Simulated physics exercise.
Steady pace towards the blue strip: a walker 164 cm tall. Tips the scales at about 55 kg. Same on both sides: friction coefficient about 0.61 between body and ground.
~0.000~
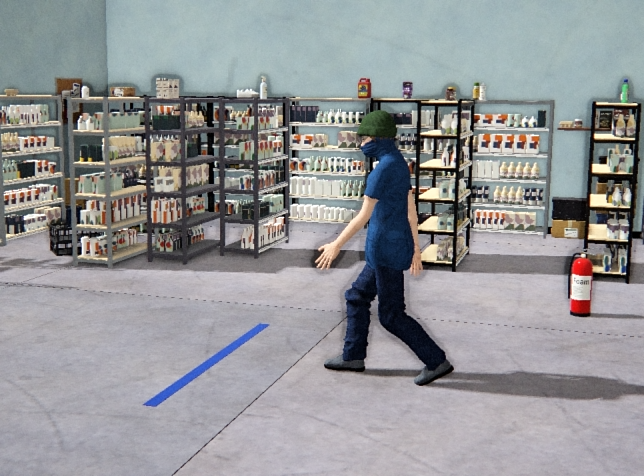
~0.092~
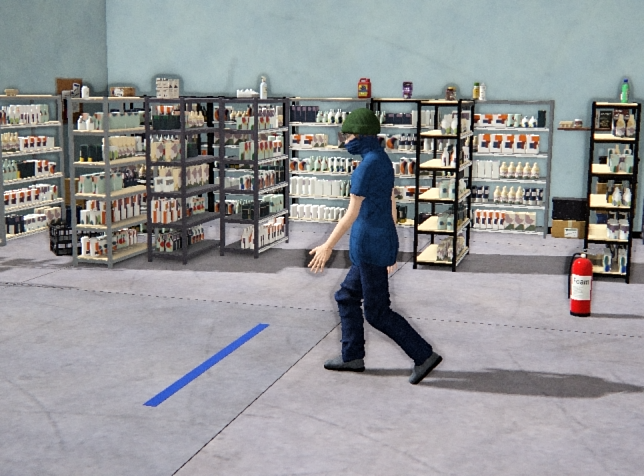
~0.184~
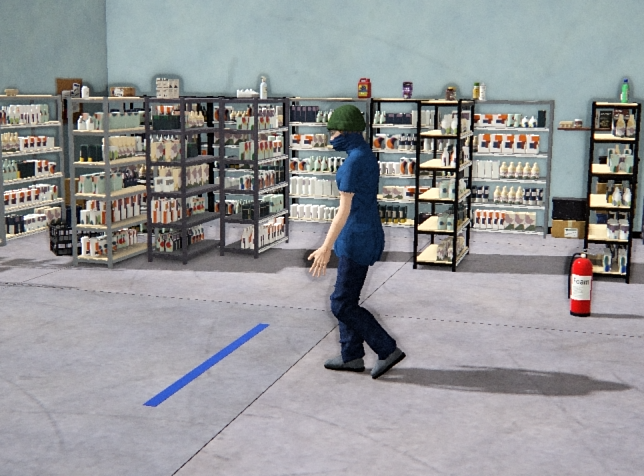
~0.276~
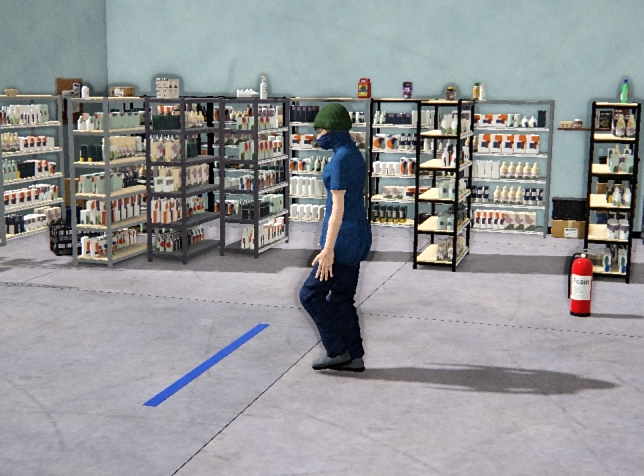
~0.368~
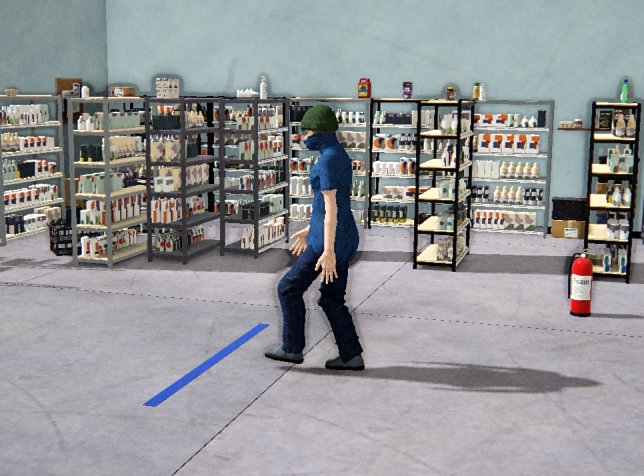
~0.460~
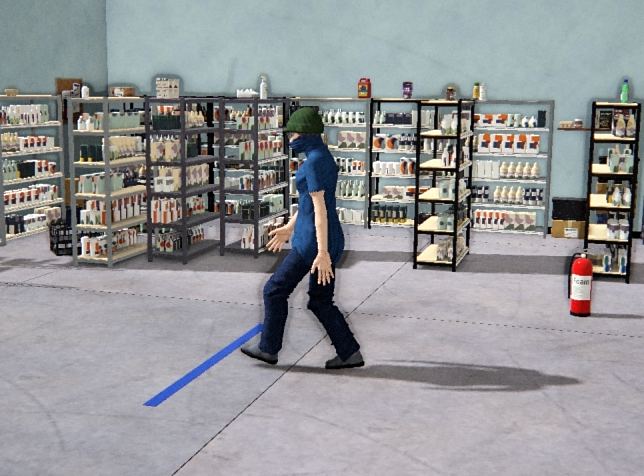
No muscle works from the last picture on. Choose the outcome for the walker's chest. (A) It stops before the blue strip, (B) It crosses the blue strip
(B) It crosses the blue strip.
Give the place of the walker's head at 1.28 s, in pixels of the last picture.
The head should be near (138, 345).
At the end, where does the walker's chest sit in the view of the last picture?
Somewhere close to (158, 357).
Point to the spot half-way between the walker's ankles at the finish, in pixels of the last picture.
Estimated spot: About (286, 362).
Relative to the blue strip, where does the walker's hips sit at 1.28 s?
Some 15 cm short of it.
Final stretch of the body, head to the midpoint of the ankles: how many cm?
It ends up about 100 cm from head to the midpoint of the ankles.
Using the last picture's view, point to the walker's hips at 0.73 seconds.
Roughly (283, 285).
After 0.73 s the walker's chest is 39 cm short of the blue strip, near (274, 229) in the last picture's view.
After 0.98 s the walker's chest is 13 cm short of the blue strip, near (228, 274) in the last picture's view.
After 1.28 s the walker's chest is 17 cm past the blue strip, near (173, 321) in the last picture's view; the walker's hips 15 cm short of the blue strip.
Final state at 2.7 s, walker's hips stop short of the blue strip; walker's head crosses the blue strip; walker's chest crosses the blue strip.
